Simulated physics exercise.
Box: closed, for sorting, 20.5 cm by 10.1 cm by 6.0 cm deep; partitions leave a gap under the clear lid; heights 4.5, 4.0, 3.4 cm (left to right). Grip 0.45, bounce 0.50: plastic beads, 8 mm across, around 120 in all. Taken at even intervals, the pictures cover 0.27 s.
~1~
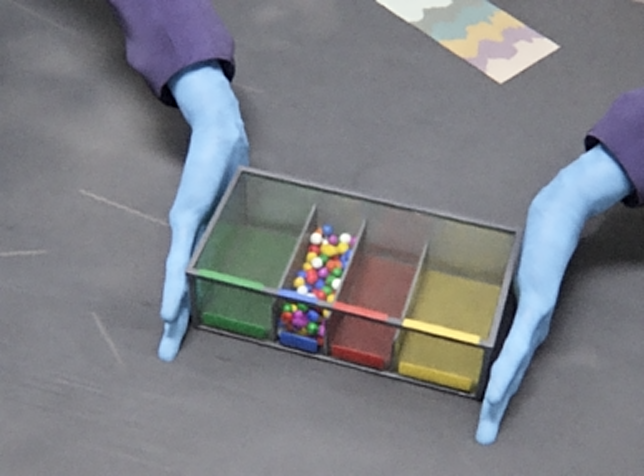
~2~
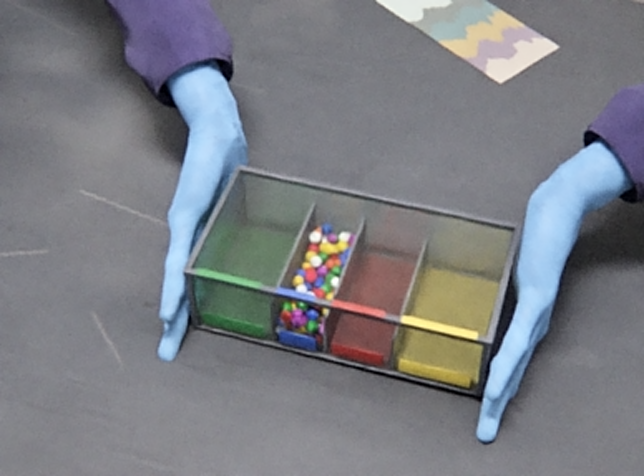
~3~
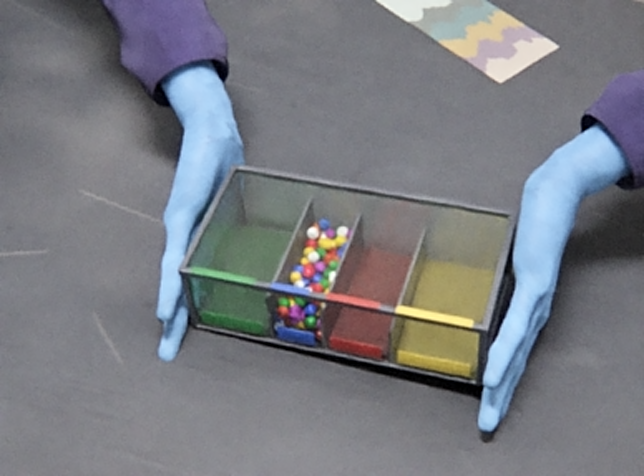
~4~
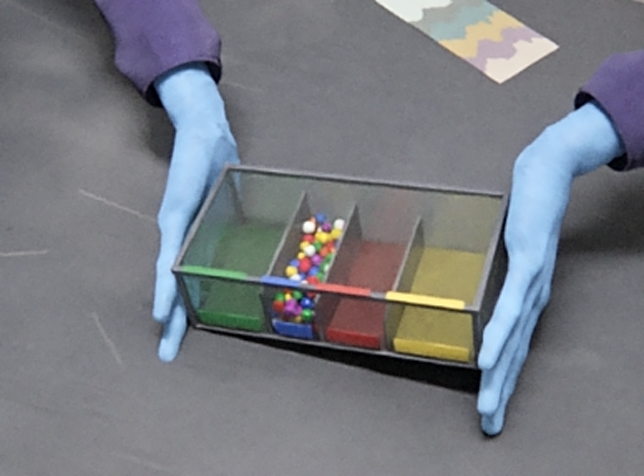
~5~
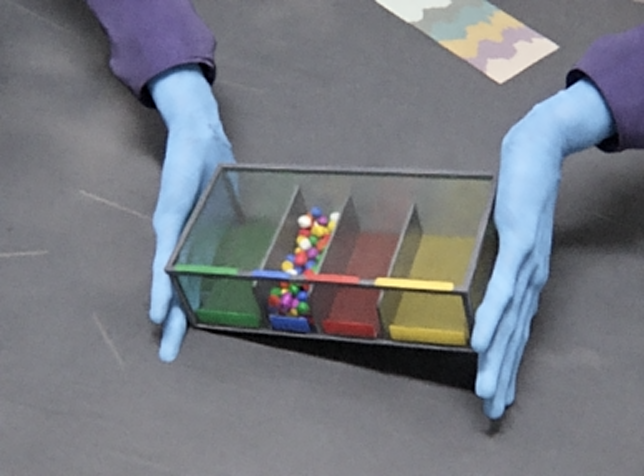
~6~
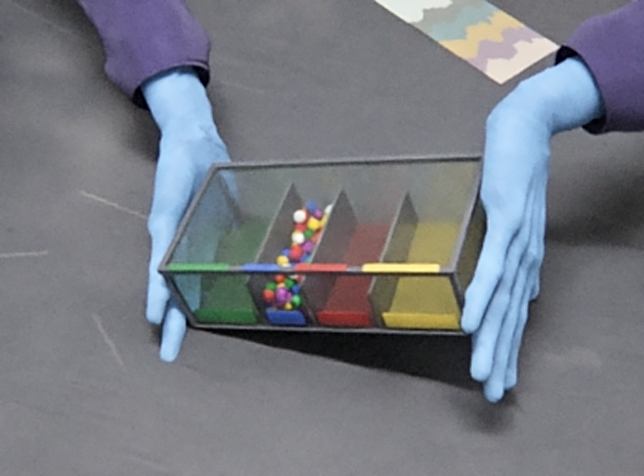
Two light-blue gloved hands in purple sleeves hold the ends of a clear, dark-edged box on a scratched grey surface, seen from above at an angle. Its four compartments run green, blue, red and yellow from left to right, with multicoloured beads in the blue one and a patterned strip lying beyond. The hands steadily raise the box's right end, tilting it leftward, while the camera stays still.
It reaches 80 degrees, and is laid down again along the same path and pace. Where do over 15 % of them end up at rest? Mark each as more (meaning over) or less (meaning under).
Red compartment - less; blue compartment - more; green compartment - less; yellow compartment - less.
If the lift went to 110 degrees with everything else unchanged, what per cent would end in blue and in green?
Shares after the change: Blue 55, green 45, per cent.
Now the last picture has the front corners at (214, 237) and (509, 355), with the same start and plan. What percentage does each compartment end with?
Red 0, blue 95, green 0, yellow 5.
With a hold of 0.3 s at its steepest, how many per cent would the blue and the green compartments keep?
Then, in per cent: Blue 100; green 0.
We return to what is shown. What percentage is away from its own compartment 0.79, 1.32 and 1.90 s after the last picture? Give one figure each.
Sequence: 0 / 0 / 0.
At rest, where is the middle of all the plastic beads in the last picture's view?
When it all comes to rest, the middle is near (314, 288).
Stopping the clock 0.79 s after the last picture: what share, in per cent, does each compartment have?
In per cent: Red 0, blue 100, green 0, yellow 0.
Then, 0.79 s after the last picture, tilt 79 degrees; blue 100 %.
Then, 1.32 s after the last picture, tilt 34 degrees; blue 100 %.
Then, 1.90 s after the last picture, tilt 0 degrees; blue 100 %.
In the end, red 0 %, blue 100 %, green 0 %, yellow 0 %.
